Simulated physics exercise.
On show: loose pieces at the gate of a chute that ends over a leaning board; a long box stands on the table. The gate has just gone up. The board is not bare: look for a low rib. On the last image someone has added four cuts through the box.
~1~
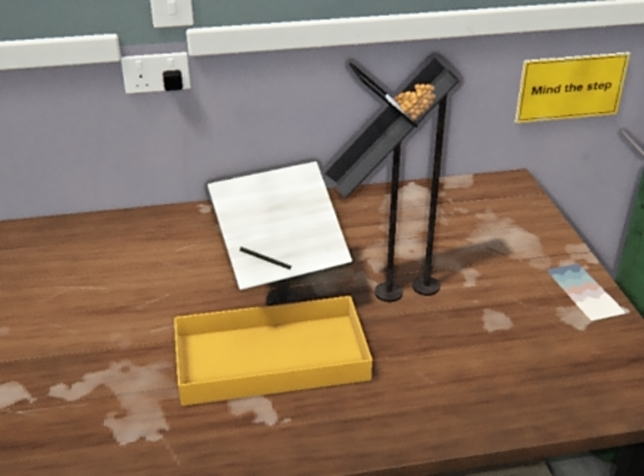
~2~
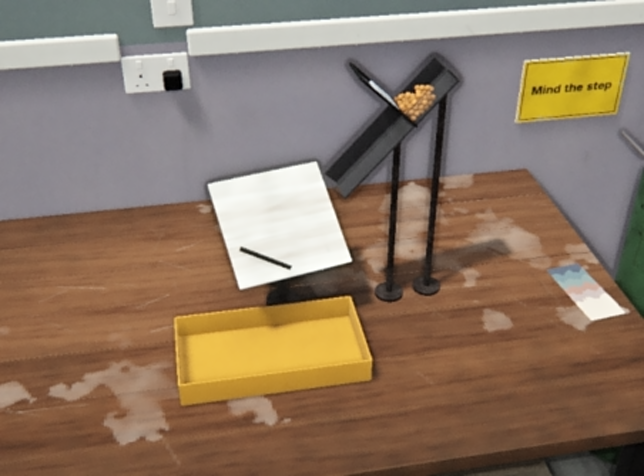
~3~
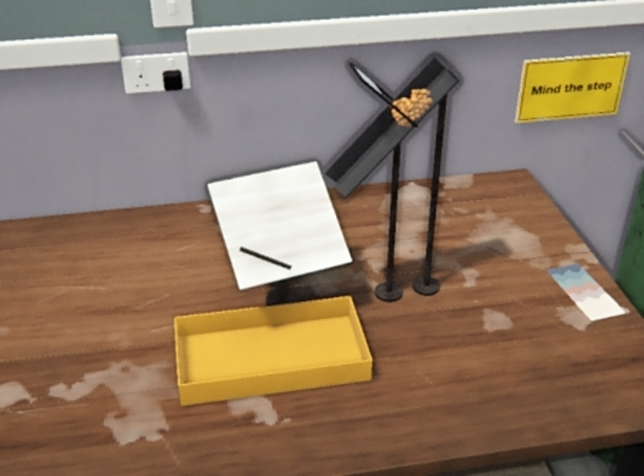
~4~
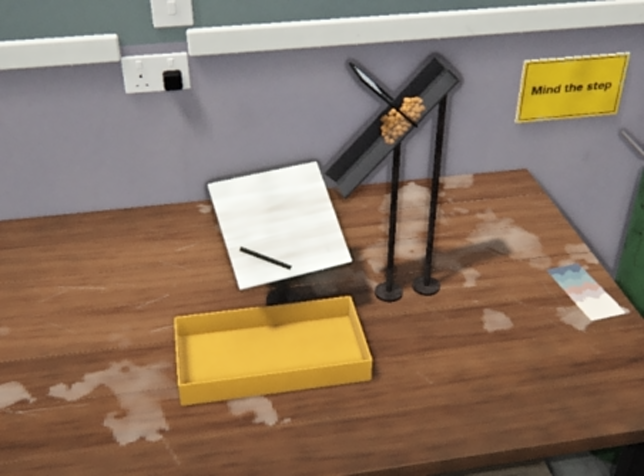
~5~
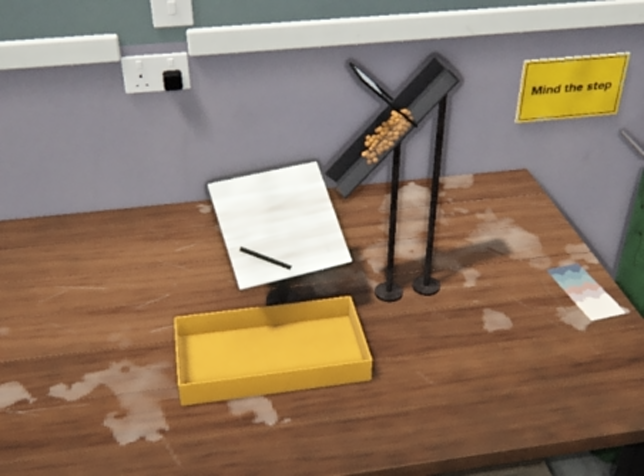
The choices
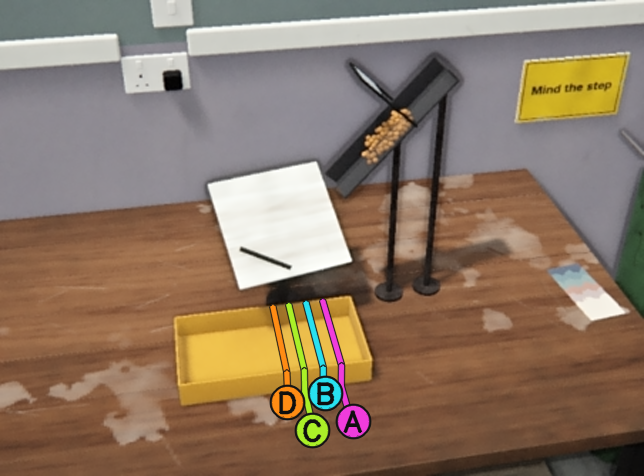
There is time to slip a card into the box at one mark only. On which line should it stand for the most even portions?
Choose B.
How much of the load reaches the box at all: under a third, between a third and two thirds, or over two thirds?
It is over two thirds.
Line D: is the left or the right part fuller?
Right.
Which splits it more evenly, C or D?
It is C.
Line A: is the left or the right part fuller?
Left.
On the marked copy, line A crosses the front rim at (341, 364); line B crosses the front rim at (323, 366); line C crosses the front rim at (304, 369); line D crosses the front rim at (286, 371).
With A, of what is caught, most on the left of the divider, a small part on the right.
With B, of what is caught, about half on the left of the divider, about half on the right.
With C, of what is caught, about a quarter on the left of the divider, most on the right.
With D, of what is caught, a small part on the left of the divider, nearly all on the right.
